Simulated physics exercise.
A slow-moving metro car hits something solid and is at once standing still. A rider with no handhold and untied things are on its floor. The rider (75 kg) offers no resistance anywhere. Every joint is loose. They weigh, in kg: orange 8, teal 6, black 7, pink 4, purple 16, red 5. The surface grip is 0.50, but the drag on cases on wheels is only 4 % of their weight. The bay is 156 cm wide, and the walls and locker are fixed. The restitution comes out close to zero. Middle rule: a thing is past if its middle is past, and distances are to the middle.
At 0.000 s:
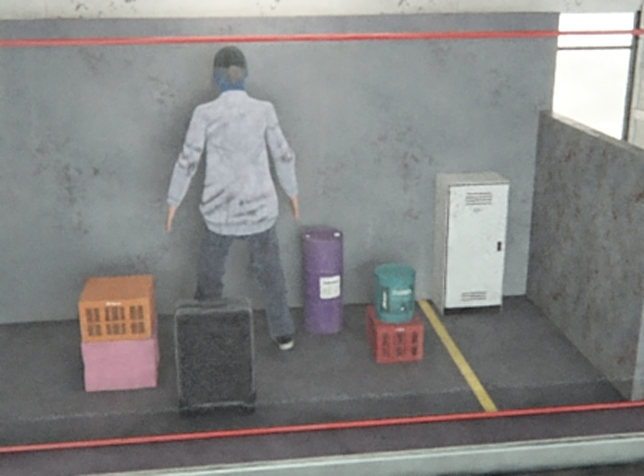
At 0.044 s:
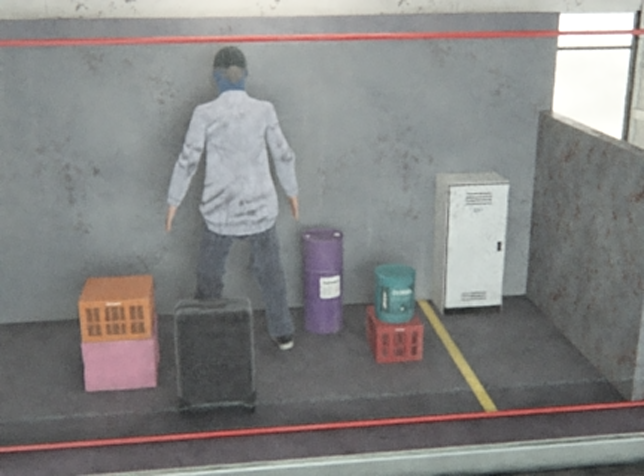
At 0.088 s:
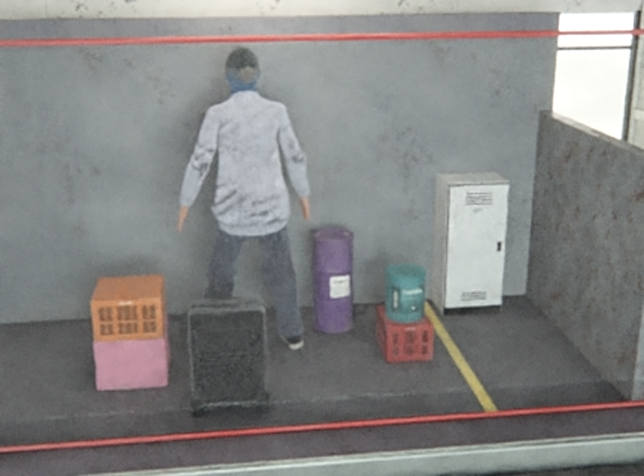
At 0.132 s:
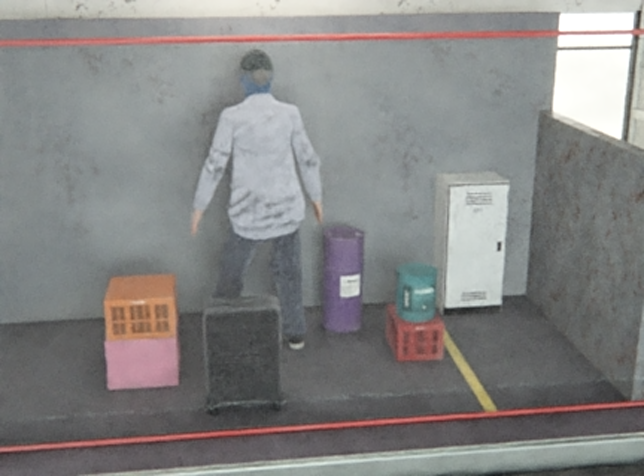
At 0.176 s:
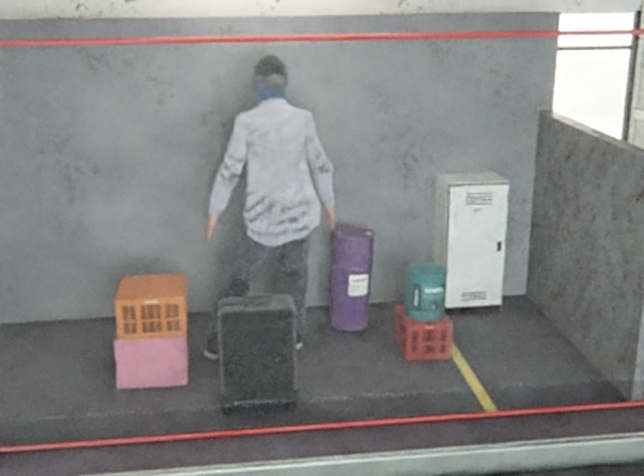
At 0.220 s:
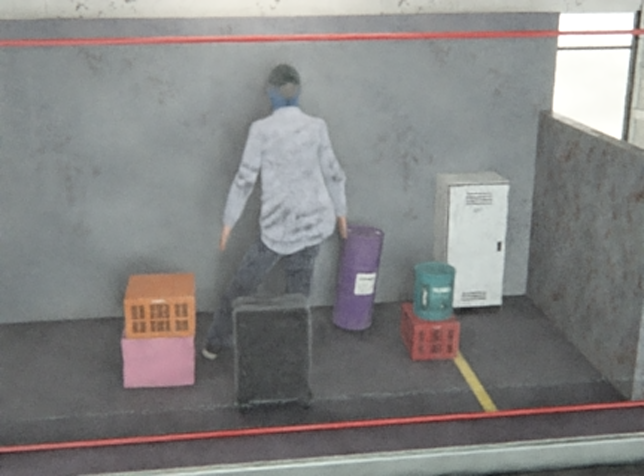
The video shows a capped figure from behind among stacked crates, a dark suitcase, a purple drum and a teal bucket; after a still moment, all slide right past a motionless white cabinet, the figure's legs shifting and drum tilting slightly.
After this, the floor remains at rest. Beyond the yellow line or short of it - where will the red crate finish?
The red crate will finish beyond the yellow line.
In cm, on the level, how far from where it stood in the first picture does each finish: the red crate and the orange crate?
For the red crate it is 50, for the orange crate it is 35.
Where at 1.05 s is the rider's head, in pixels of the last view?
Near pixel (385, 285).
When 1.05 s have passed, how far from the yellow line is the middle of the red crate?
About 5 cm past it.
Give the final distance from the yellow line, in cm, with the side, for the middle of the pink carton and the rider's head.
The pink carton ends 170 cm short and the rider's head ends 40 cm short.
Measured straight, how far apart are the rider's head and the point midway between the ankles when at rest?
Roughly 70 cm.
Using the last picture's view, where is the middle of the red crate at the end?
In the last picture it ends at roughly (473, 329).
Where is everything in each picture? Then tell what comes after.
Red crate (394, 333), teal bucket (395, 293), pink carton (122, 351), yellow line (487, 403), in the first frame.
Red crate (394, 333), teal bucket (395, 293), pink carton (122, 351), in the second frame.
Red crate (404, 332), teal bucket (405, 293), pink carton (133, 350), in the third frame.
Red crate (414, 331), teal bucket (416, 292), pink carton (144, 349), in the fourth frame.
Red crate (422, 331), teal bucket (426, 291), pink carton (153, 349), in the fifth frame.
Red crate (429, 330), teal bucket (434, 291), pink carton (160, 348), yellow line (487, 403). Everything loose set off at about 1.7 m/s, in the sixth frame.
After 0.40 s the red crate is 7 cm short of the yellow line, tilted 0°, near (440, 329) in the last picture's view.
After 0.65 s the red crate is 2 cm past the yellow line, tilted 0°, near (456, 330) in the last picture's view.
After 1.05 s the red crate is 6 cm past the yellow line, tilted 0°, near (461, 330) in the last picture's view; the teal bucket 56 cm past the yellow line, tilted 90°.
Final state at 2.4 s, orange crate stops short of the yellow line; teal bucket crosses the yellow line; black wheeled case crosses the yellow line; pink carton stops short of the yellow line; purple drum stops short of the yellow line; red crate crosses the yellow line; rider's hips stop short of the yellow line; rider's head stops short of the yellow line.
